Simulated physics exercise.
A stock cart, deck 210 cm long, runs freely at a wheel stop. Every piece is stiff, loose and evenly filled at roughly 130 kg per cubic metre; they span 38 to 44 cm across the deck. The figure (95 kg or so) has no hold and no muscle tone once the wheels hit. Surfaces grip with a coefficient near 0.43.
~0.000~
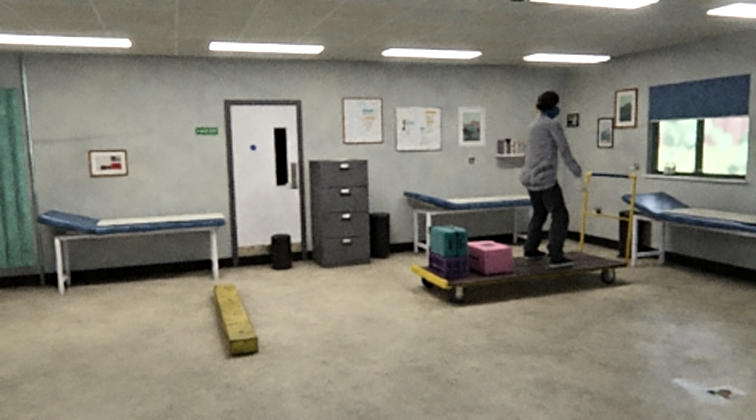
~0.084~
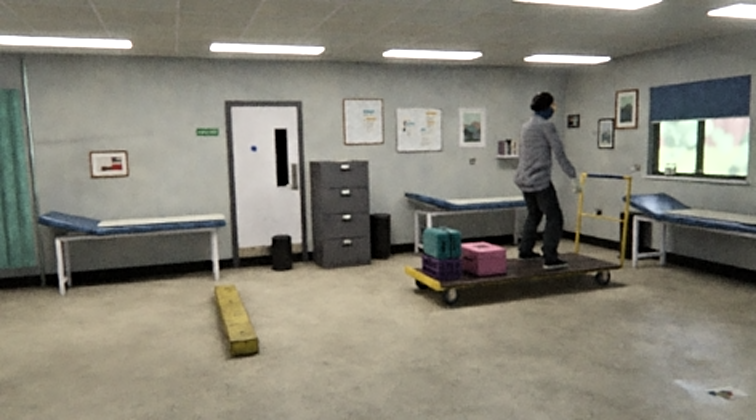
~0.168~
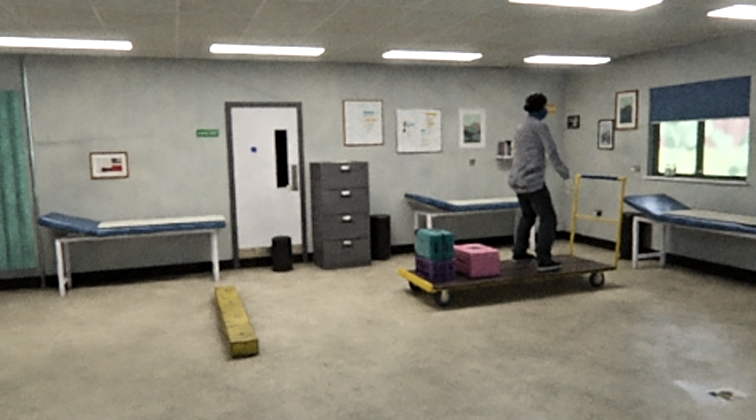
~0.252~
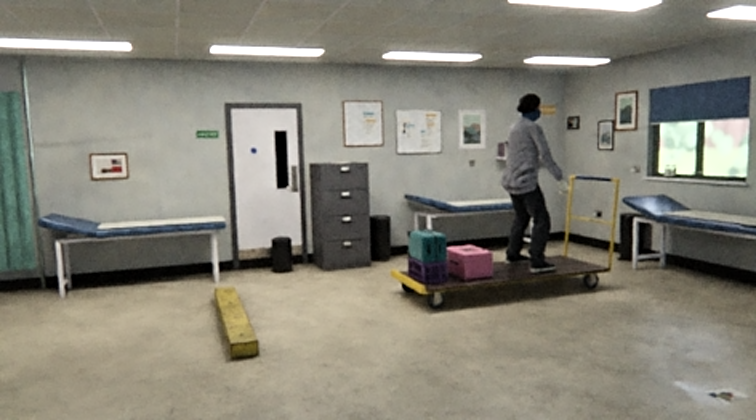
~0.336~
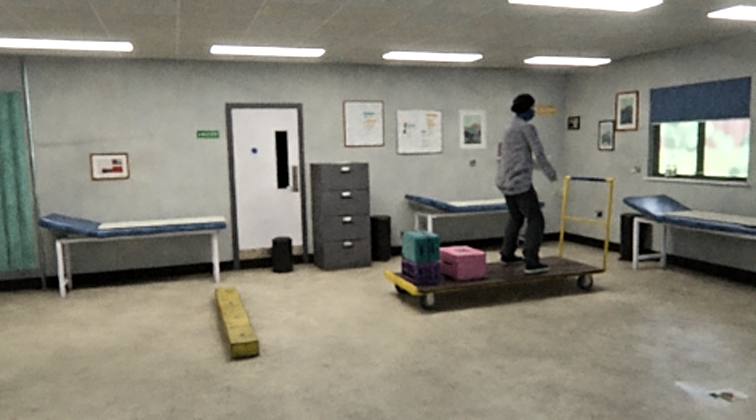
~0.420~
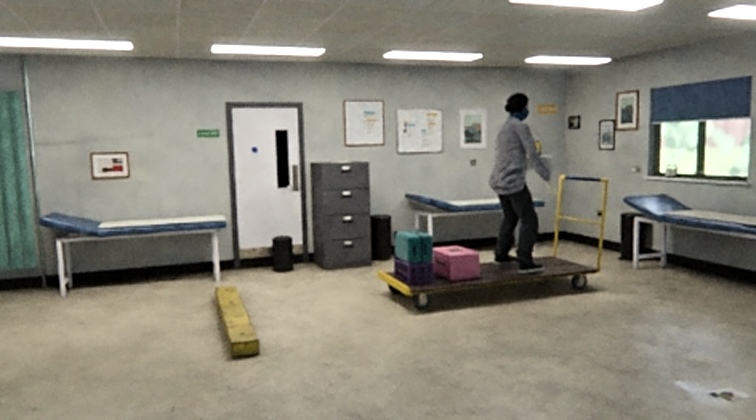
In a clinic-like room, a person standing on a cart with cases rolls slowly left.
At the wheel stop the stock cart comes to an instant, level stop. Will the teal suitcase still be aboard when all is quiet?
In the end the teal suitcase keeps its place on the deck.
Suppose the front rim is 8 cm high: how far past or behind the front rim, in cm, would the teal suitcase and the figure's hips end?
In that case teal 10 behind, hips 90 behind.
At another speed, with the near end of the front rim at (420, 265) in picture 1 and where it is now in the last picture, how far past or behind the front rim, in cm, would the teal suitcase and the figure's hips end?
Then teal 10 behind, hips 90 behind.
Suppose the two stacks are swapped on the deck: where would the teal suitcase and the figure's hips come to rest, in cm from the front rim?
In that case teal 40 behind, hips 90 behind.
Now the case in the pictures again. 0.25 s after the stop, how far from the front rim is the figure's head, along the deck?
Some 120 cm behind it.
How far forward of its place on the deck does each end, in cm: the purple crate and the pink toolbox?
Forward: Purple 10, pink 25.
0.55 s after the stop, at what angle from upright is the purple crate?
Roughly 0° from upright.
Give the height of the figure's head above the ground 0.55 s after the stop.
Roughly 70 cm above it.
After 2.01 s the deck stops.
After 2.26 s the teal suitcase is 12 cm behind the rim, tilted 0°, near (246, 261) in the last picture's view.
After 2.56 s the teal suitcase is 12 cm behind the rim, tilted 0°, near (246, 261) in the last picture's view.
After 3.01 s the teal suitcase is 12 cm behind the rim, tilted 0°, near (246, 261) in the last picture's view.
Final state at 4.3 s, nothing is past the rim; behind it, teal suitcase, purple crate, pink toolbox and the figure's hips.
